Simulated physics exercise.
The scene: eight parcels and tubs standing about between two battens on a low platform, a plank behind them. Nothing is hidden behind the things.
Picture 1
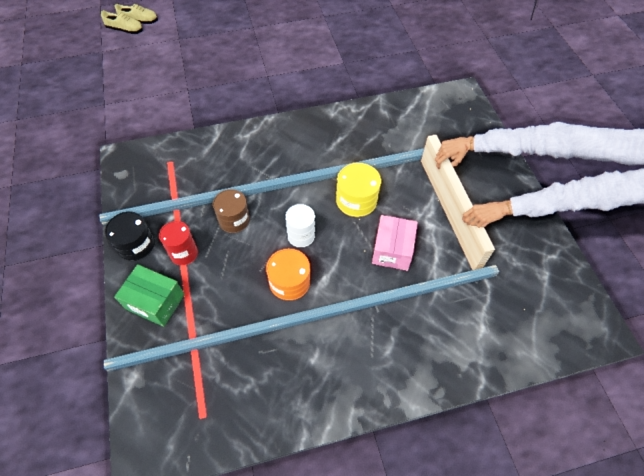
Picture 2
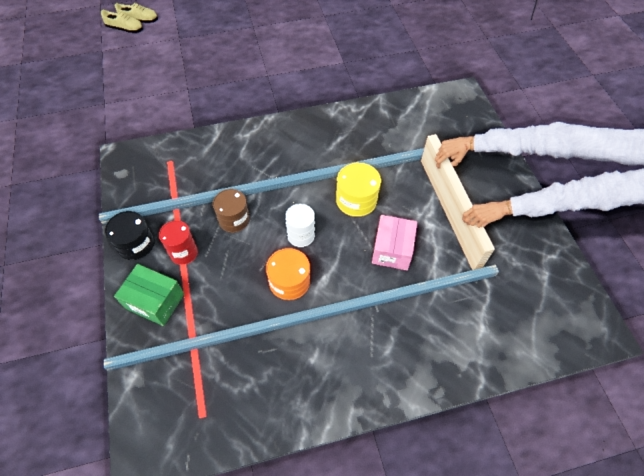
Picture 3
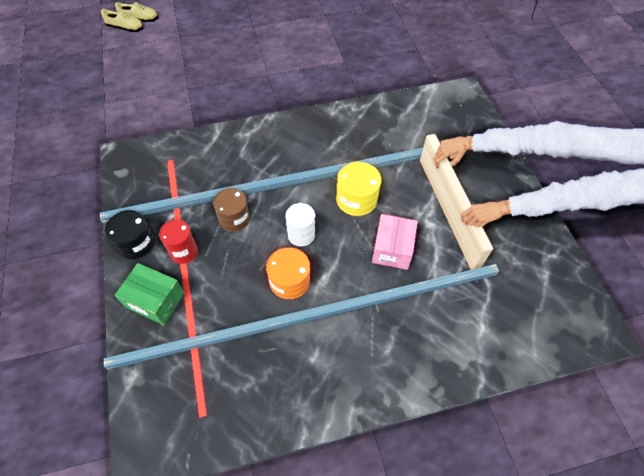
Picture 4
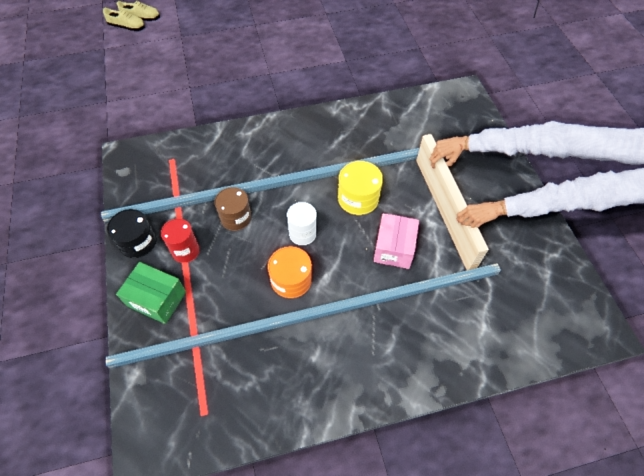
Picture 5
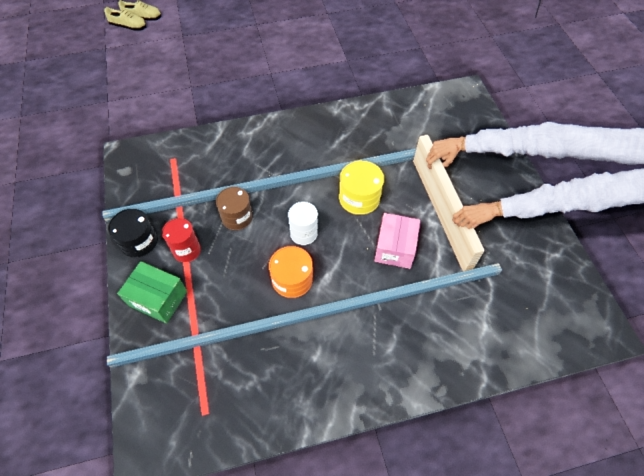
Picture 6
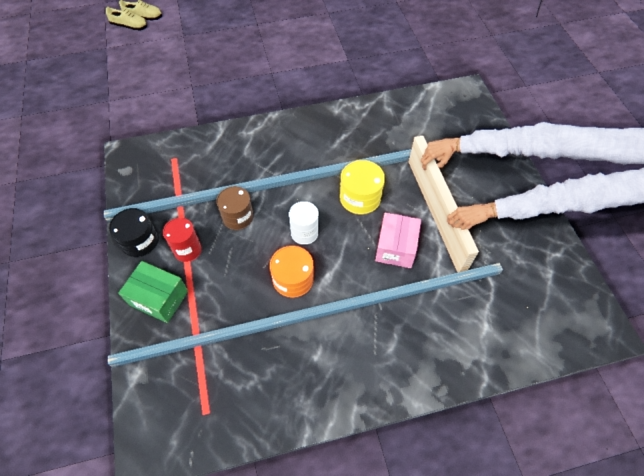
On a dark marbled platform, two hands slide a wooden plank slightly left toward scattered containers.
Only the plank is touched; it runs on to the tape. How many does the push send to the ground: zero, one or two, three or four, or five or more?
Here the number that fall off is one or two.
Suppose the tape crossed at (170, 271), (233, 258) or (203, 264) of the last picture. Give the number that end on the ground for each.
Try by try, 2, 0 and 0.
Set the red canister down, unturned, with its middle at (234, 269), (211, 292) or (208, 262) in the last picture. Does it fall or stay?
Place by place, it survives; tumbles off; is kept.
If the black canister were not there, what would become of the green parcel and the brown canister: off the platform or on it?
The green parcel drops off; the brown canister stays on.
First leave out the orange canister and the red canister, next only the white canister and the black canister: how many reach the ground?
Fallen: 1, and 1 in the other try.
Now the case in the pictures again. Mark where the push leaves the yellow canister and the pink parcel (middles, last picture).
The yellow canister at (157, 224), the pink parcel at (170, 299).
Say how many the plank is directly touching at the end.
That makes 3.
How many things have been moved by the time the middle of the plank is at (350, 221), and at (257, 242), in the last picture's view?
The counts are 2 and 5.
Early on, none off yet; black canister at rest near (135, 233); green parcel at rest near (155, 292); red canister at rest near (183, 240).
Finally, the number that fall off is one or two; lost, green parcel and black canister.
